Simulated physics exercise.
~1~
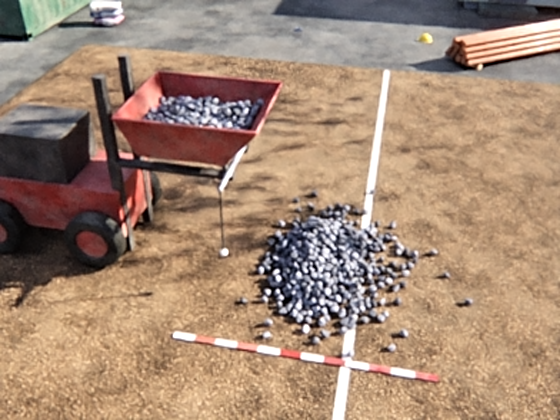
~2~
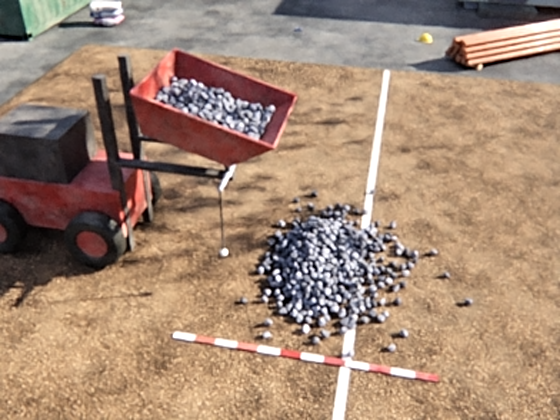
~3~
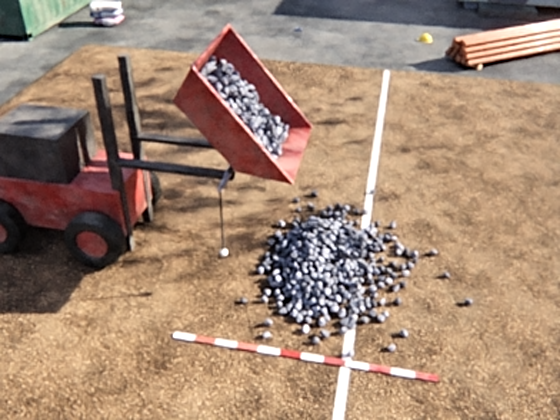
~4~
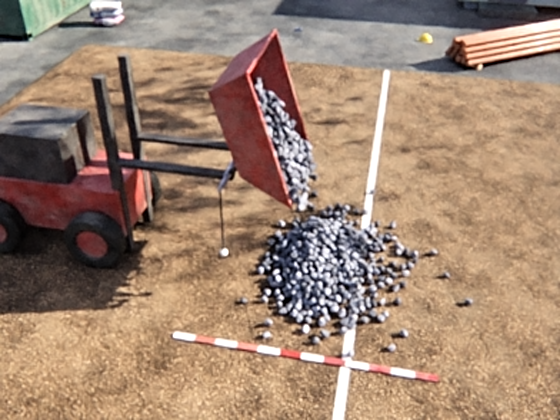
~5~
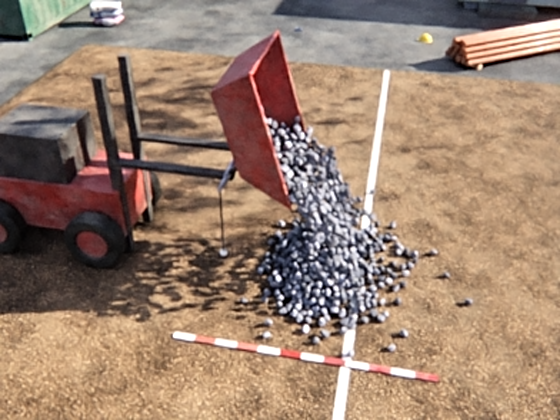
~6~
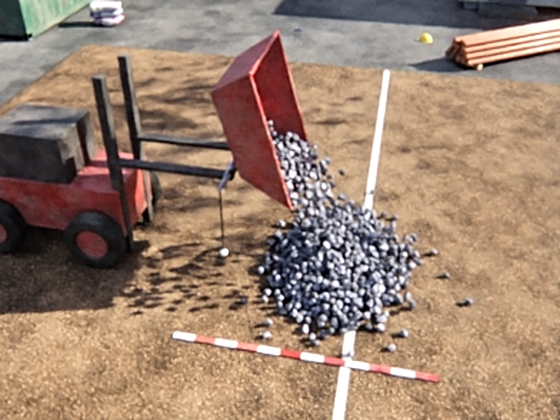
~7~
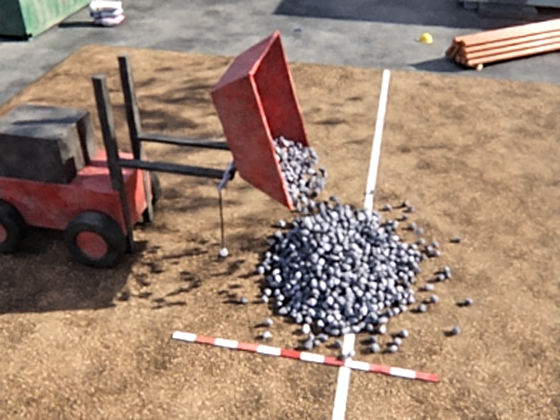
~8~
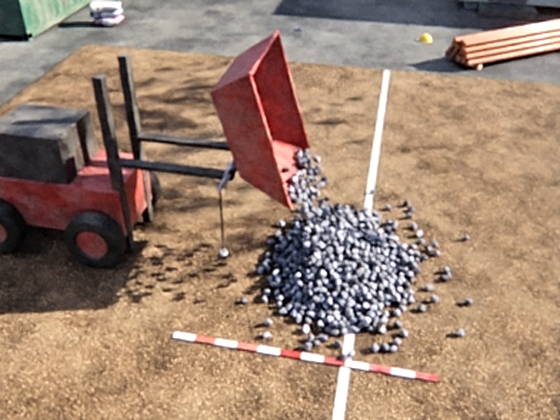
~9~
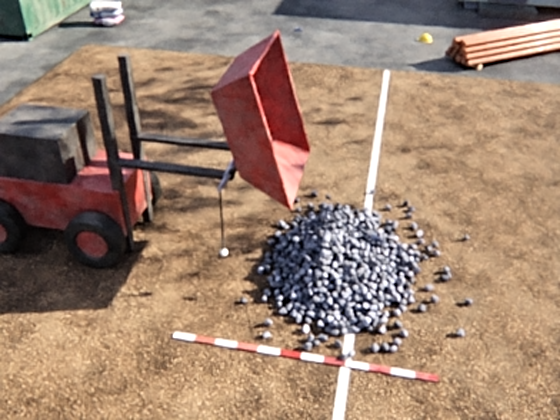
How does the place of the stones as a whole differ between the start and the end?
At the start the stones are split between the raised skip on the left and the pile on the ground. By the end they all lie on the ground in one larger heap across the white line, so as a whole they sit lower and farther to the right.
To begin with, a red and black forklift at the left holds a level red skip full of grey stones beside a loose pile that lies across a white line on brown ground. The skip tips to the right, slowly at first and then more steeply, while its stones stay inside. Once it is steeply tilted, the stones begin sliding over its lower edge and pour onto the pile. The skip holds still as the stream thins and the heap grows fuller, with more stones spreading past the line. Finally, the skip hangs empty above the larger heap.
